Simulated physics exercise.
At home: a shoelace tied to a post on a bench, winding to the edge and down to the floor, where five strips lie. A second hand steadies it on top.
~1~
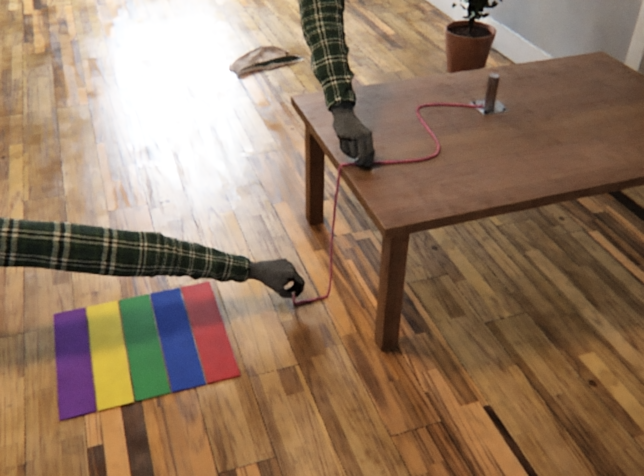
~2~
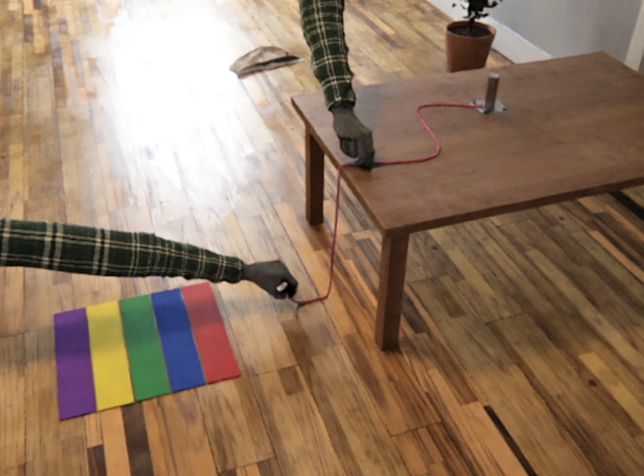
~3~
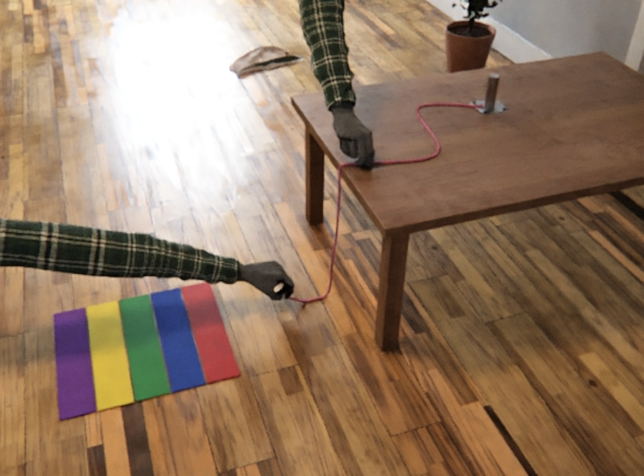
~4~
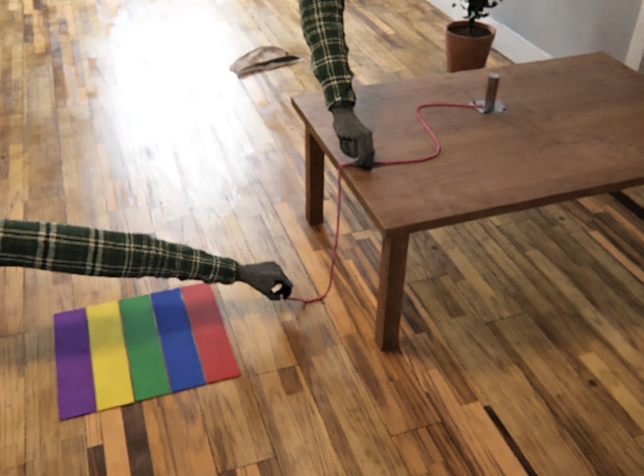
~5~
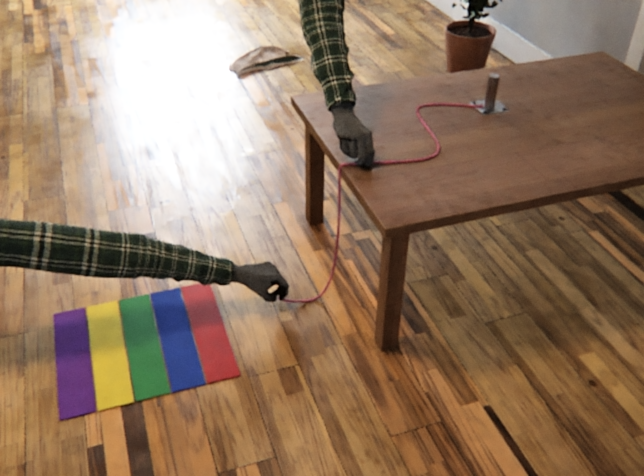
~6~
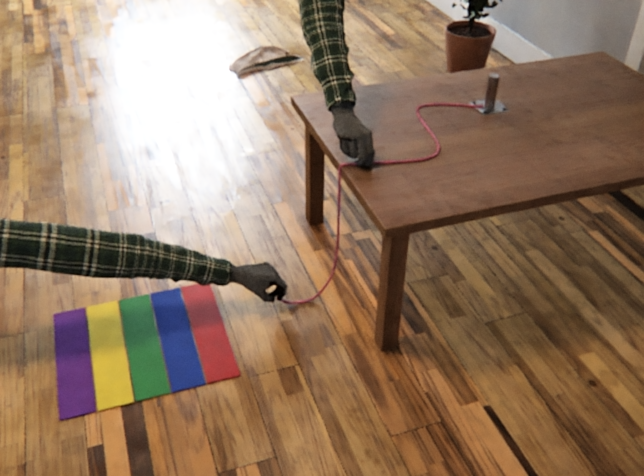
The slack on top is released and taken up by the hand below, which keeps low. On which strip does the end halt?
The yellow one.
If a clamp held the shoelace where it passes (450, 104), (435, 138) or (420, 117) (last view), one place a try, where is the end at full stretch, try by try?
Near (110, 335), (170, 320) and (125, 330).
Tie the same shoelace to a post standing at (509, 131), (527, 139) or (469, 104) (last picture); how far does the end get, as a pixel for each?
In that order: (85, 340), (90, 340) and (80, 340).
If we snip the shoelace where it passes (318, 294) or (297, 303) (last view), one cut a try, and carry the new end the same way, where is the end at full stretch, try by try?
Near (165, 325) and (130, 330).
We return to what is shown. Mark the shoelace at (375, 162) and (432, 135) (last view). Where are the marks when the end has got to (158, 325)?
The first at (323, 195), the second at (385, 140).
Soon after, end near (158, 325); over blue.
Then, end near (121, 333); over yellow.
At full stretch, end near (98, 338); over yellow. It halts on the yellow strip.
